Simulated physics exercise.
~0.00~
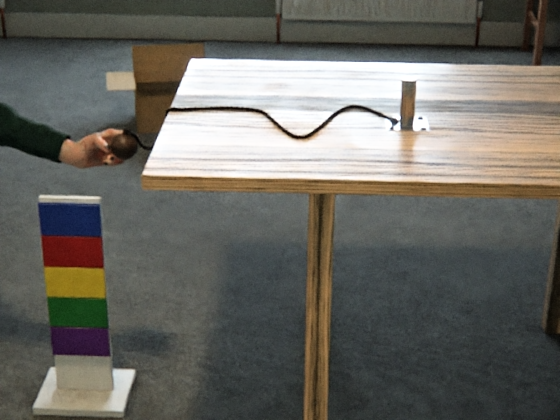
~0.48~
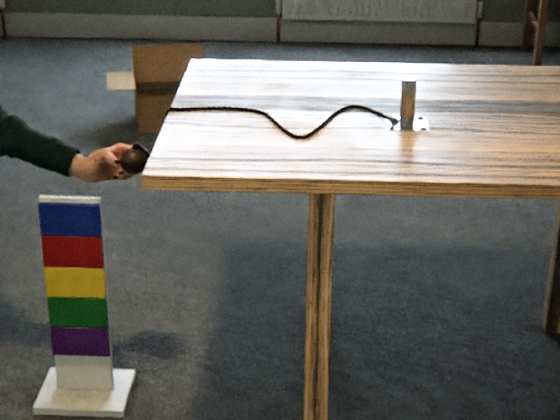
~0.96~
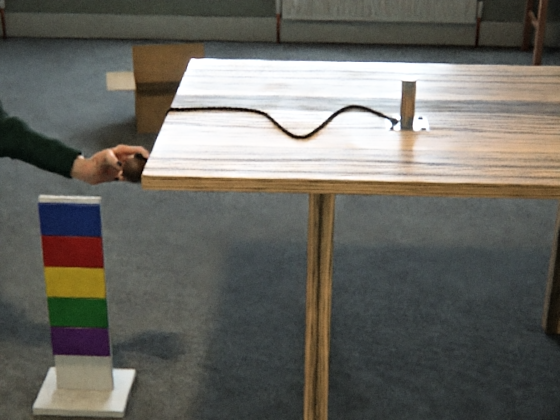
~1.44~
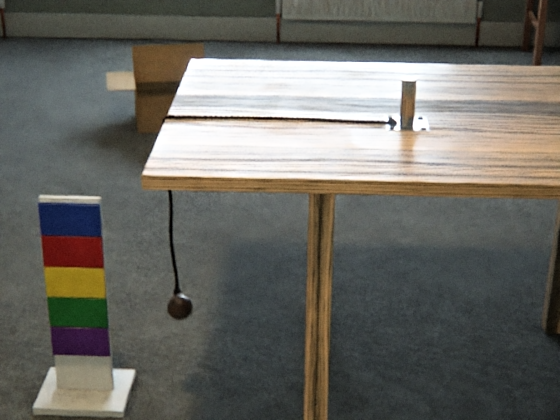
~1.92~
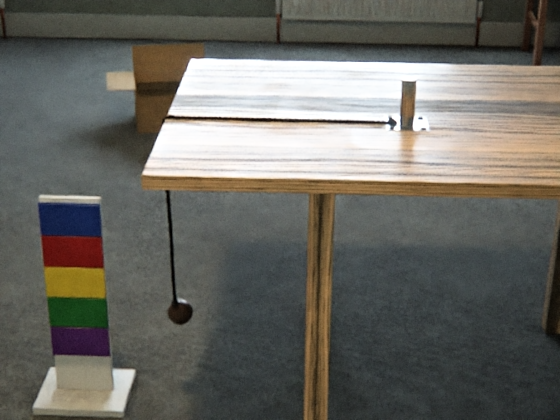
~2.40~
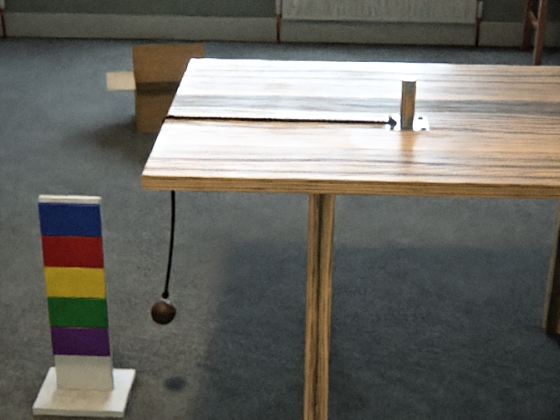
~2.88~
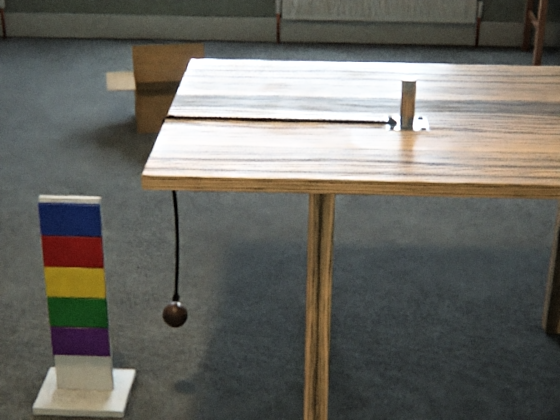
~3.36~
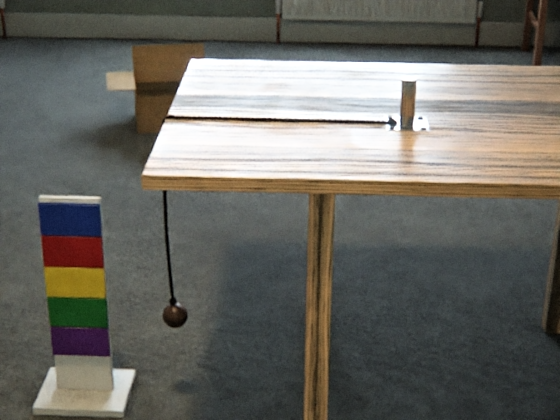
A brown ball is held by a hand at the left end of a striped wooden table, seen from the front and slightly above in a grey-carpeted room. Its dark cord winds loosely back across the tabletop to a short upright post. On the floor at left, a white stand carries blue, red, yellow, green and purple bands from top to bottom. The hand brings the ball against the table's edge and lets go. The ball drops, pulling the cord straight, then sways slightly left and right beneath the edge, ending up hanging level with the green band.
